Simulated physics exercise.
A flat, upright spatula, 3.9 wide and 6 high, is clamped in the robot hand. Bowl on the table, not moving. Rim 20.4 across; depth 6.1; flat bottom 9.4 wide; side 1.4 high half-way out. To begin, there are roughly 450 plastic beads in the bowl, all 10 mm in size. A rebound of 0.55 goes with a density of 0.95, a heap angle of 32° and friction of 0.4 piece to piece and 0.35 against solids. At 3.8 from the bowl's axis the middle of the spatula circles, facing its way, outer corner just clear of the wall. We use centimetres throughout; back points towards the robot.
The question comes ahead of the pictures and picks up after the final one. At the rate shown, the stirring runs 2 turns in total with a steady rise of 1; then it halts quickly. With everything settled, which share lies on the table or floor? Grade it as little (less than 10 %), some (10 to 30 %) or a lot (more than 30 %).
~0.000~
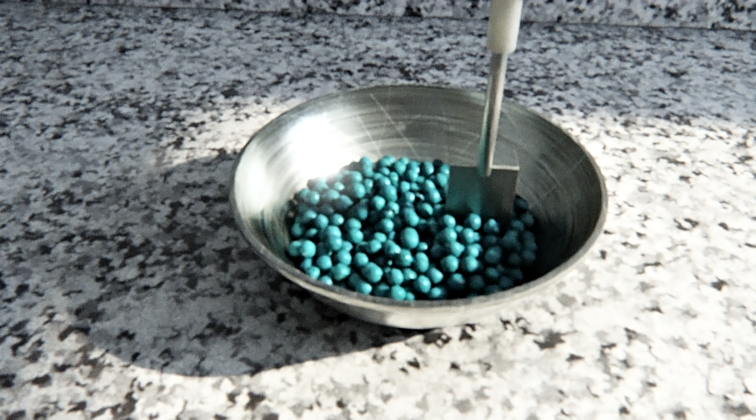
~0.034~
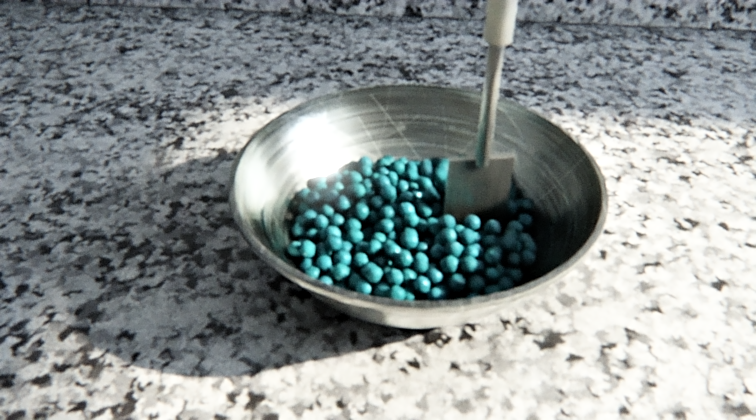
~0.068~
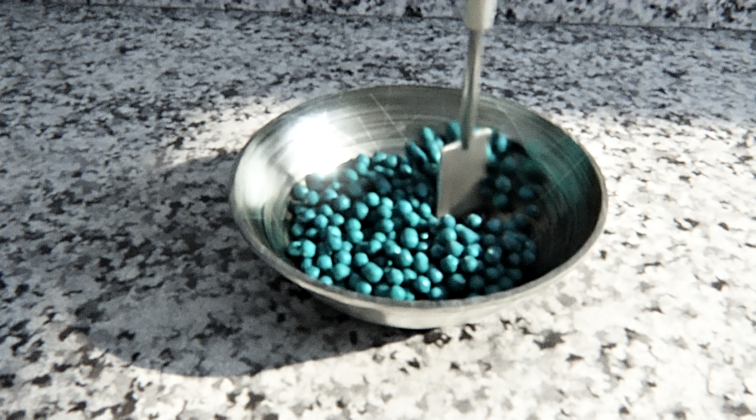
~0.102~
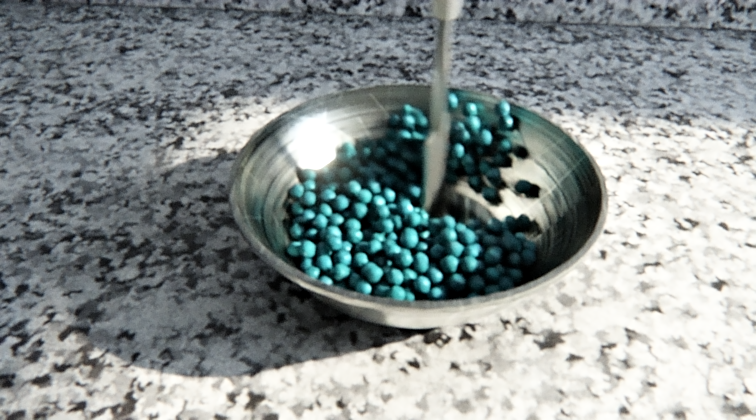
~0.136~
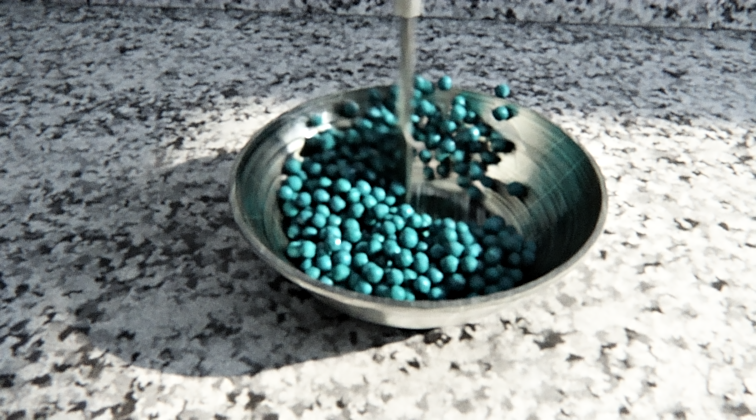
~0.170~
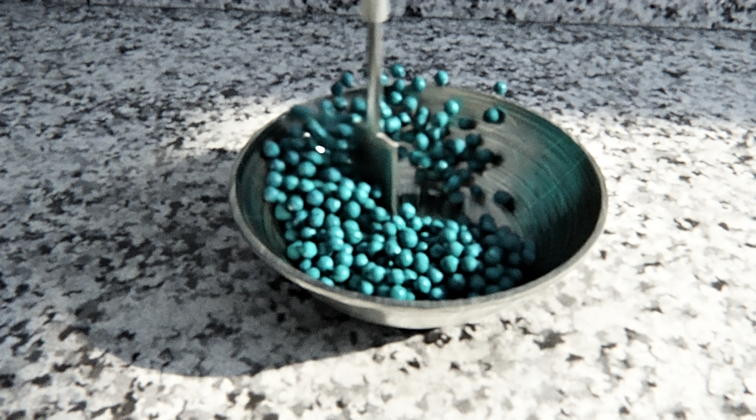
Grade: Little, less than 10 %.
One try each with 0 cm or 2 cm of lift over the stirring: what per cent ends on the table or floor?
Close to 5 and 5 percent, in that order.
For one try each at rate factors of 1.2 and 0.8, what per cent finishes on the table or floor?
It would be about 15 and 0 percent respectively.
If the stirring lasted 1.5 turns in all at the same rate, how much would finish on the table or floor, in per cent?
It would be near 5 per cent.
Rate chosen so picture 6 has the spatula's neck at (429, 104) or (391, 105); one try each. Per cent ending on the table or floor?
Close to 0 and 5 in a hundred.
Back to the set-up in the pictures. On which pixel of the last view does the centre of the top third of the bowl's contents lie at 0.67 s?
It is centred roughly at (384, 217).
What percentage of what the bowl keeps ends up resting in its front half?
I'd put it near 45 per cent.
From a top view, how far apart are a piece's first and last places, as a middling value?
7 cm.
After 0.42 s, 2° round, highest piece 8 above the table; 424 in the bowl, 21 on the table or floor, 8 in flight or on the tool.
After 0.67 s, 229° round, highest piece 8 above the table; 422 in the bowl, 31 on the table or floor.
After 1.00 s, 0° round, highest piece 5 above the table; 422 in the bowl, 31 on the table or floor.
After 1.70 s, 0° round, highest piece 5 above the table; 422 in the bowl, 31 on the table or floor.
At rest, 422 in the bowl, 31 on the table or floor. That is 7 % on the table or floor.
